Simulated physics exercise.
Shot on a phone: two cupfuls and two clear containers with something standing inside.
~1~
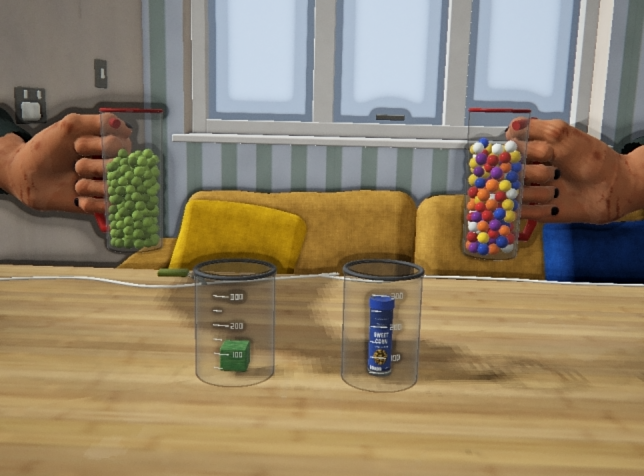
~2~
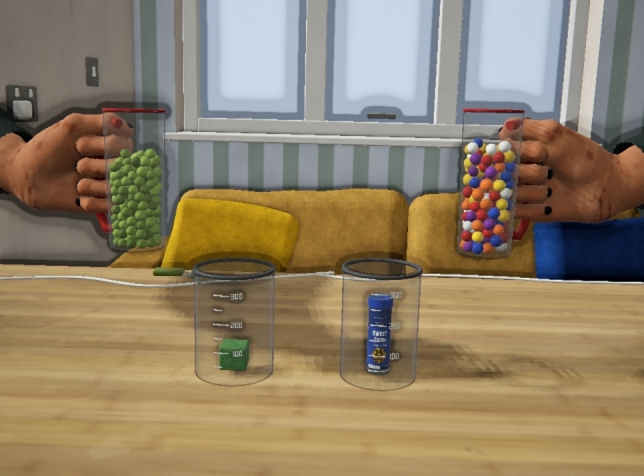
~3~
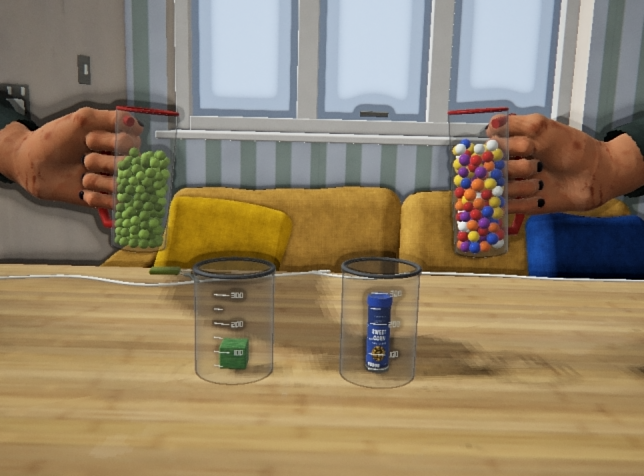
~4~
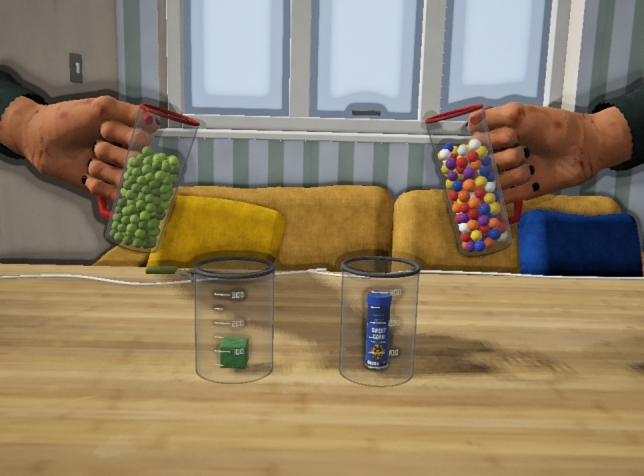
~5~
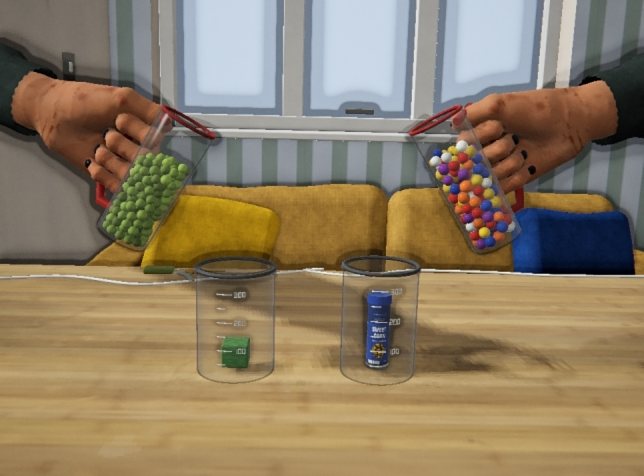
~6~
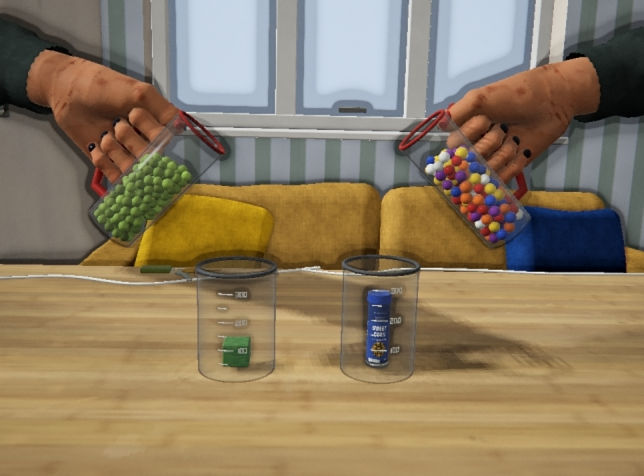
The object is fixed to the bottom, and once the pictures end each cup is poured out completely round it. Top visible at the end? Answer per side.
Left object: Out of sight. Right object: Visible.
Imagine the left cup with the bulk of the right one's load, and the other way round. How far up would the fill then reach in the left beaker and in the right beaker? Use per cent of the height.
50 and 50 percent.
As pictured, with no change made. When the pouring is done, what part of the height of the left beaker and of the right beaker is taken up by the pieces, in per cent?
Estimates: Left some 45; right some 55.
Then, 0.43 s after the last picture, left beaker empty, all of its cupful still in the cup; right beaker empty, all of its cupful still in the cup.
Then, 0.80 s after the last picture, left beaker nearly empty, most of its cupful still in the cup; right beaker nearly empty, about two thirds of its cupful still in the cup.
Then, 1.13 s after the last picture, left beaker a third full, none of its cupful still in the cup, a few pieces on the counter; right beaker half full, none of its cupful still in the cup.
At rest, left beaker half full (surface near (237, 319)), a scatter of pieces on the counter; right beaker half full (surface near (379, 311)), one piece on the counter; the left thing is covered; the right thing is still showing.
